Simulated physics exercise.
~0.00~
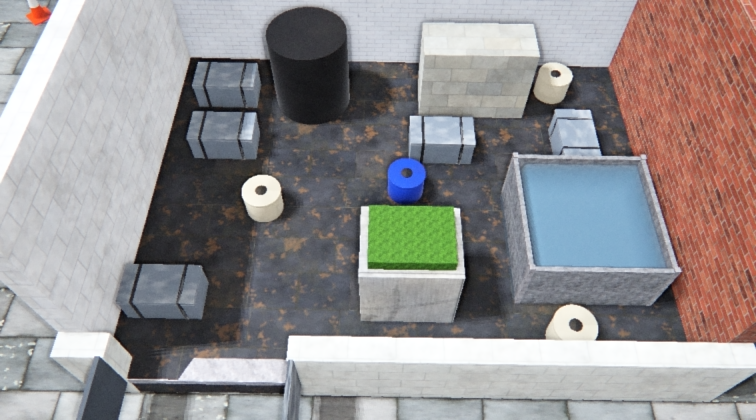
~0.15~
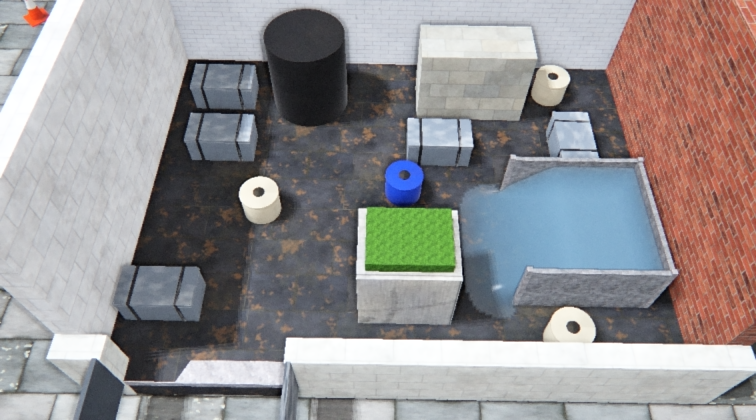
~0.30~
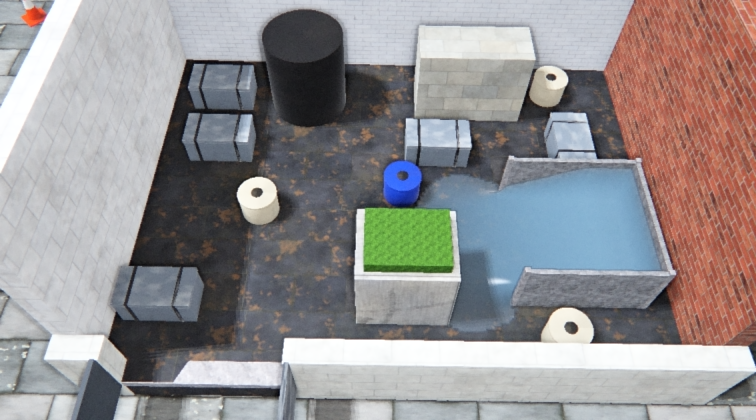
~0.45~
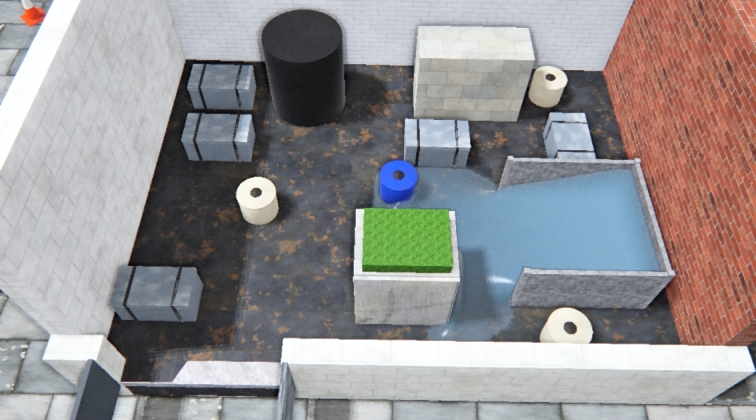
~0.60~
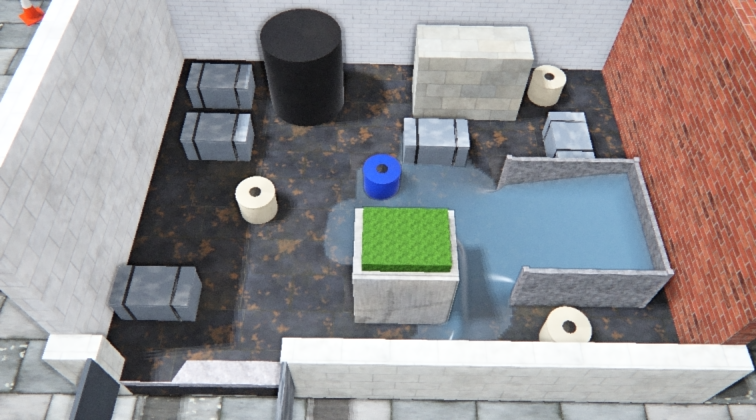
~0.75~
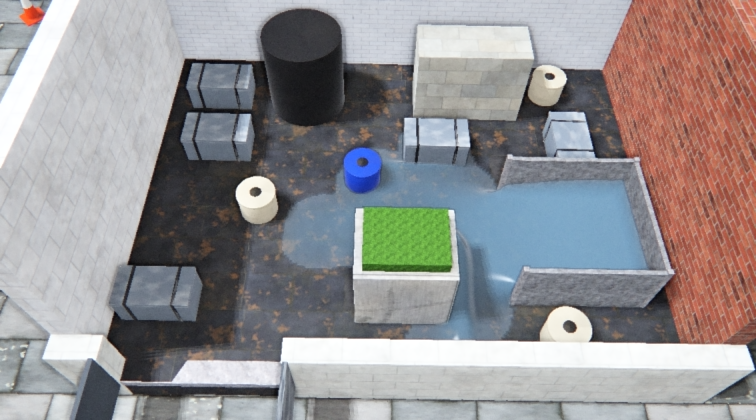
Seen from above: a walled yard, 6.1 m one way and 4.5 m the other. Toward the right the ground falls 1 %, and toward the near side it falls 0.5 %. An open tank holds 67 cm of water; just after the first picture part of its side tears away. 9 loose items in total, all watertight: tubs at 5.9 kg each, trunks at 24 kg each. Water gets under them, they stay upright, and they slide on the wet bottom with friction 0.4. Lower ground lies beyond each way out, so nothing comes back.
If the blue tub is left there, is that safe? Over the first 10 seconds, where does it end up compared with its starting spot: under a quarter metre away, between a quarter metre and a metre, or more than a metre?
Odds are it gets pushed way off.
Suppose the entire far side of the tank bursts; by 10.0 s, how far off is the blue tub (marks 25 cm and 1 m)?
The answer: The blue tub slips a moderate way.
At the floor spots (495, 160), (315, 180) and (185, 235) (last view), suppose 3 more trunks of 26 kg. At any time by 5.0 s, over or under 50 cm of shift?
In sequence: Stays within; goes beyond; goes beyond.
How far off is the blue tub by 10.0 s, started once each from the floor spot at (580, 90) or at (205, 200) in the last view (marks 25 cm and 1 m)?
Spot one - it creeps some distance; spot two - it is swept away.
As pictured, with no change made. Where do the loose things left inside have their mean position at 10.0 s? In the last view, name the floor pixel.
They average out to somewhere around (406, 169).
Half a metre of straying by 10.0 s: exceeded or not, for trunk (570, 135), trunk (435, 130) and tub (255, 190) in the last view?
In that order: Short of it, less, past it.
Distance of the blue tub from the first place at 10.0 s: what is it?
I'd say close to 250 centimetres.
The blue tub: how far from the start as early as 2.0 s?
Shift by then: About 250 cm.
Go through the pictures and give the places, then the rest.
The first picture shows the blue tub at (406, 173), on the bottom; water covers 2.0 m2; 0 of 9 have shifted.
The second picture shows the blue tub at (404, 175) rests on the ground; 2.8 m2 under water; 0 of 9 have shifted.
The third picture shows the blue tub at (402, 176) rests on the ground; water covers 3.7 m2; 0 of 9 have shifted.
The fourth picture shows the blue tub at (398, 175), on the bottom, 4 cm from its start; water covers 4.5 m2; 0 of 9 have shifted.
The fifth picture shows the blue tub at (382, 169) rests on the ground, 24 cm from its start; 5.3 m2 under water; 1 of 9 have shifted.
The sixth picture shows the blue tub at (362, 162), on the bottom, 49 cm from its start; water covers 6.2 m2; 1 of 9 have shifted.
After 2.0 s the blue tub is near (244, 99), 2.3 m from its start, afloat; 0 of 9 are out; 3 afloat.
After 4.5 s the blue tub is near (250, 84), 2.4 m from its start, afloat; 0 of 9 are out; 6 afloat.
After 7.0 s the blue tub is near (232, 174), 2.0 m from its start, afloat; 1 of 9 are out; 3 afloat.
After 10.0 s the blue tub is near (184, 267), 2.7 m from its start, aground; 1 of 9 are out; 4 afloat.
